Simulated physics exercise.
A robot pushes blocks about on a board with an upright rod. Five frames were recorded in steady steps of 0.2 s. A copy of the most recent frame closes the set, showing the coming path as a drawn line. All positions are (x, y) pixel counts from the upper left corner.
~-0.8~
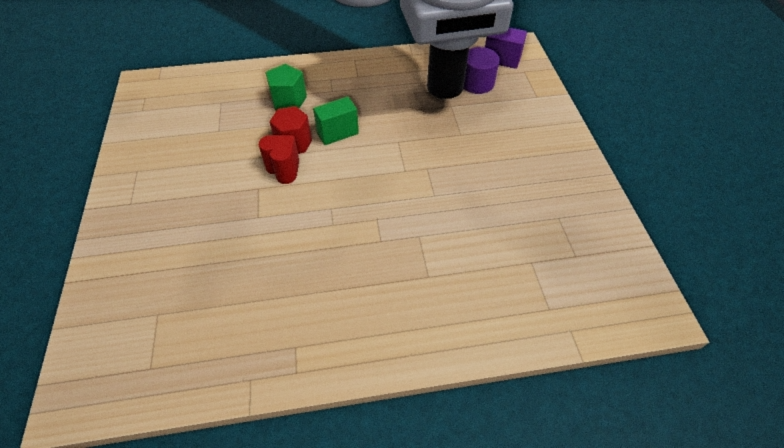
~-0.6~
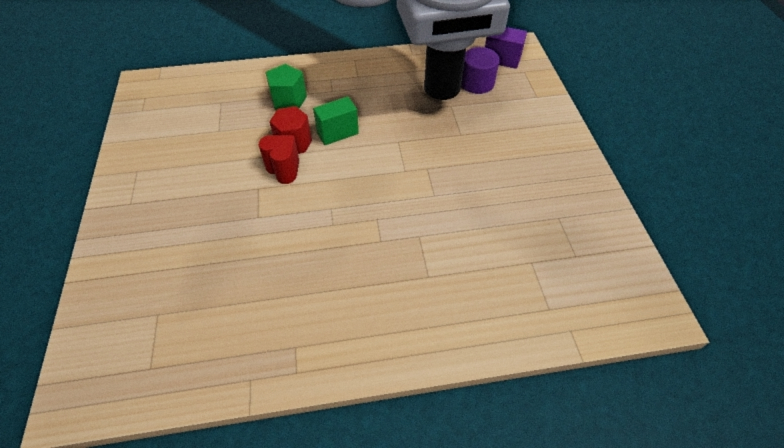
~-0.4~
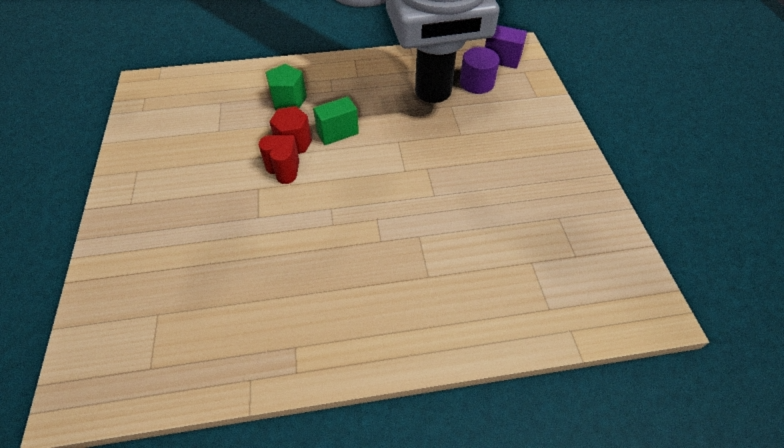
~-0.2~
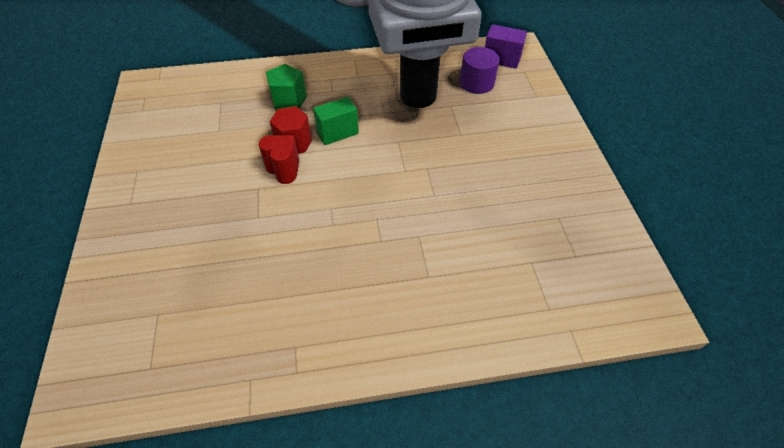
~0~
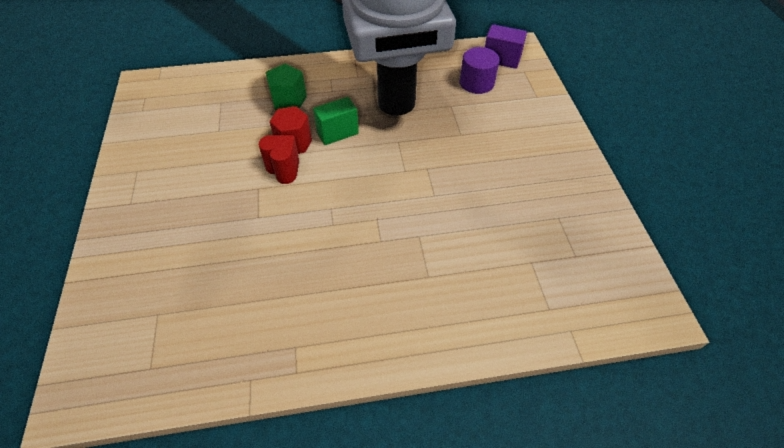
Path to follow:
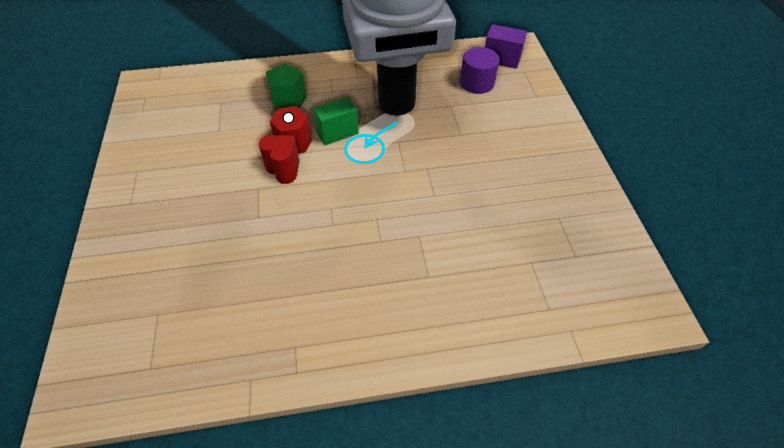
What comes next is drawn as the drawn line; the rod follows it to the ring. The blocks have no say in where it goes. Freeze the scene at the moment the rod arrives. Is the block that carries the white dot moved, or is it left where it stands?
It's unmoved.
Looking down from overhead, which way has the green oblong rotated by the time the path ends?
It spins with the clock.
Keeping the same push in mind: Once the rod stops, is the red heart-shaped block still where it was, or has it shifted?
Its place stays the same.
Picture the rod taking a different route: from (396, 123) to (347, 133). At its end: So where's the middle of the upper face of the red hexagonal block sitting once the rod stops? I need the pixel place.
My prediction: (267, 120).
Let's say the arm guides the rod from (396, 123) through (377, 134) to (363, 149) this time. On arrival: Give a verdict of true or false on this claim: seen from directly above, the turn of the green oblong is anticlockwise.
That claim is false.
The drawn path runs from (396, 123) over (378, 134) to (365, 149); the dot is on the red hexagonal block.
The first path, step by step. Halfway along, rod at (377, 115); nothing pushed yet.
At the end, rod at (363, 130); red heart-shaped block not moved; red hexagonal block not moved; green oblong at (326, 113), turned 35° clockwise.
